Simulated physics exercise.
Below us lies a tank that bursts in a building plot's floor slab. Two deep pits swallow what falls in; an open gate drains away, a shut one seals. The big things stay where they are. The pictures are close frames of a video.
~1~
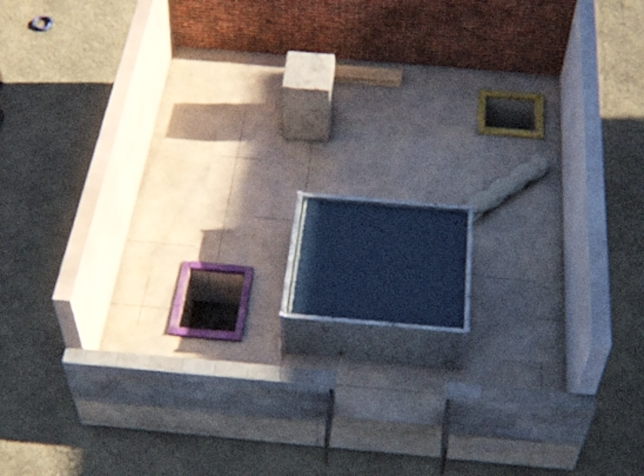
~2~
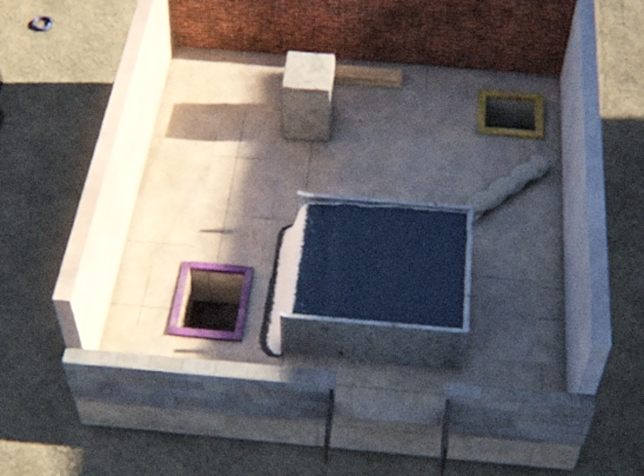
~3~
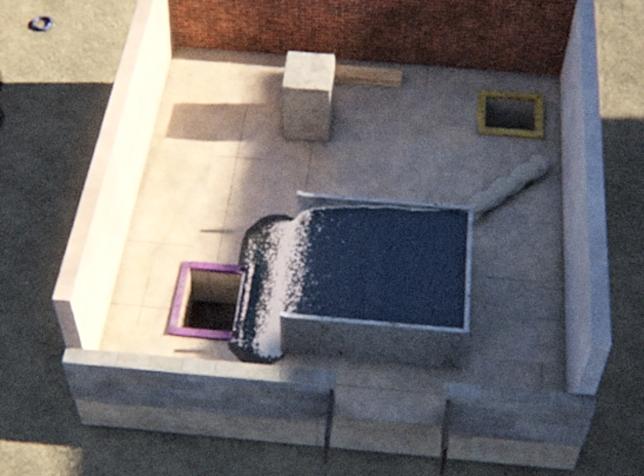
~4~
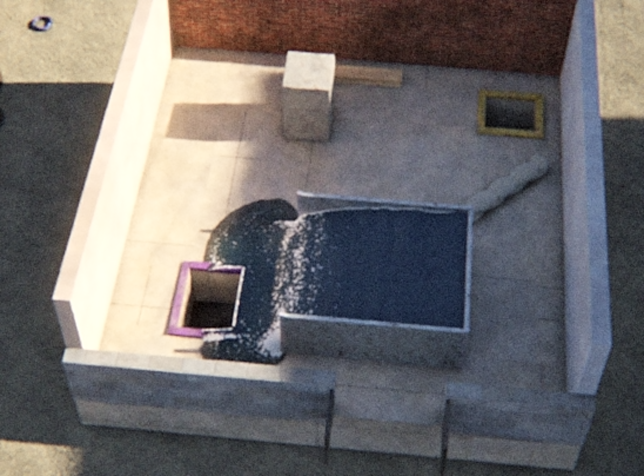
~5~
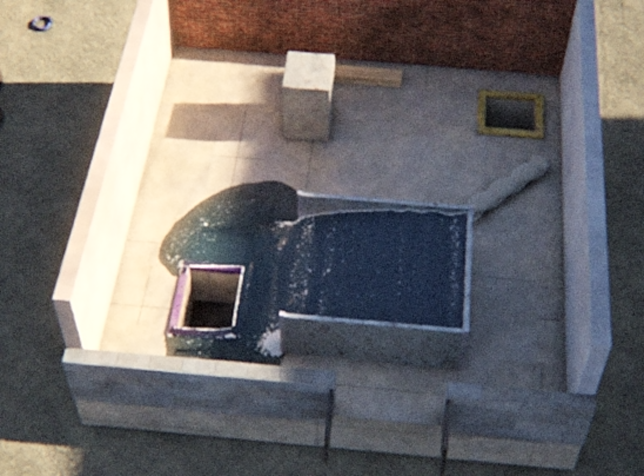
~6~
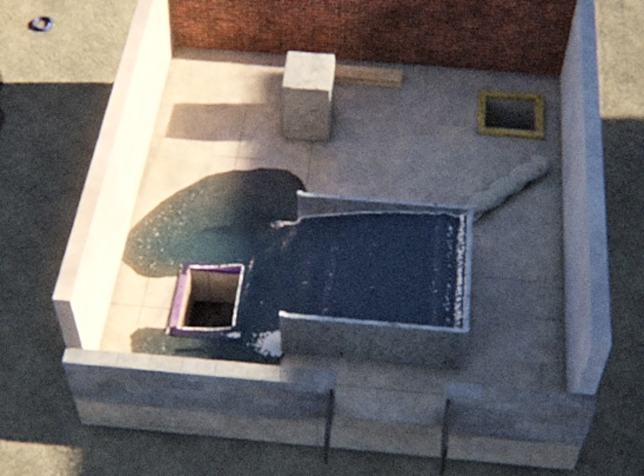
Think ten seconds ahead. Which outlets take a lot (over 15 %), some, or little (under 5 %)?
One by one: The gate takes not even 5 %; the yellow pit takes not even 5 %; the purple pit takes above 15 %.
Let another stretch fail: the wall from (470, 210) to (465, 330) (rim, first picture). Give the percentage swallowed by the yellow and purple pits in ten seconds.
Parts in a hundred: Yellow 8, purple 2.
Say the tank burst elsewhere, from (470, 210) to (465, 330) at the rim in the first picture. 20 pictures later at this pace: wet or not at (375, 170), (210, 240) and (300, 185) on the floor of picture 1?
In turn: Awash, no water, not flooded.
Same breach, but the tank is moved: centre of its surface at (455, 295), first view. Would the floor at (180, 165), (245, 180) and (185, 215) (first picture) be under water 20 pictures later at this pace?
In that order: Flooded, under water, covered.
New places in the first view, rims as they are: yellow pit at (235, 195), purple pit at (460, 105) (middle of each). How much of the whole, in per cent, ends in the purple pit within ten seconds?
Roughly, in per cent: Purple 6.
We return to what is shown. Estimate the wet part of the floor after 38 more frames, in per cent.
Close to 70 %.
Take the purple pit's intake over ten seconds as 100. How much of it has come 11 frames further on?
Close to 50 %.
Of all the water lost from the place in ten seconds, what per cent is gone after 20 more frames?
About 70 per cent.
A moment on, water covers 25 % of the floor; the gate 0 %, the yellow pit 0 %, the purple pit 15 %.
Next, water covers 35 % of the floor; the gate 0 %, the yellow pit 0 %, the purple pit 25 %.
Then, water covers 45 % of the floor; the gate 0 %, the yellow pit 0 %, the purple pit 38 %.
Later, water covers 70 % of the floor; the gate 0 %, the yellow pit 0 %, the purple pit 47 %.
In the end, water covers 90 % of the floor; the gate 1 %, the yellow pit 2 %, the purple pit 50 %.
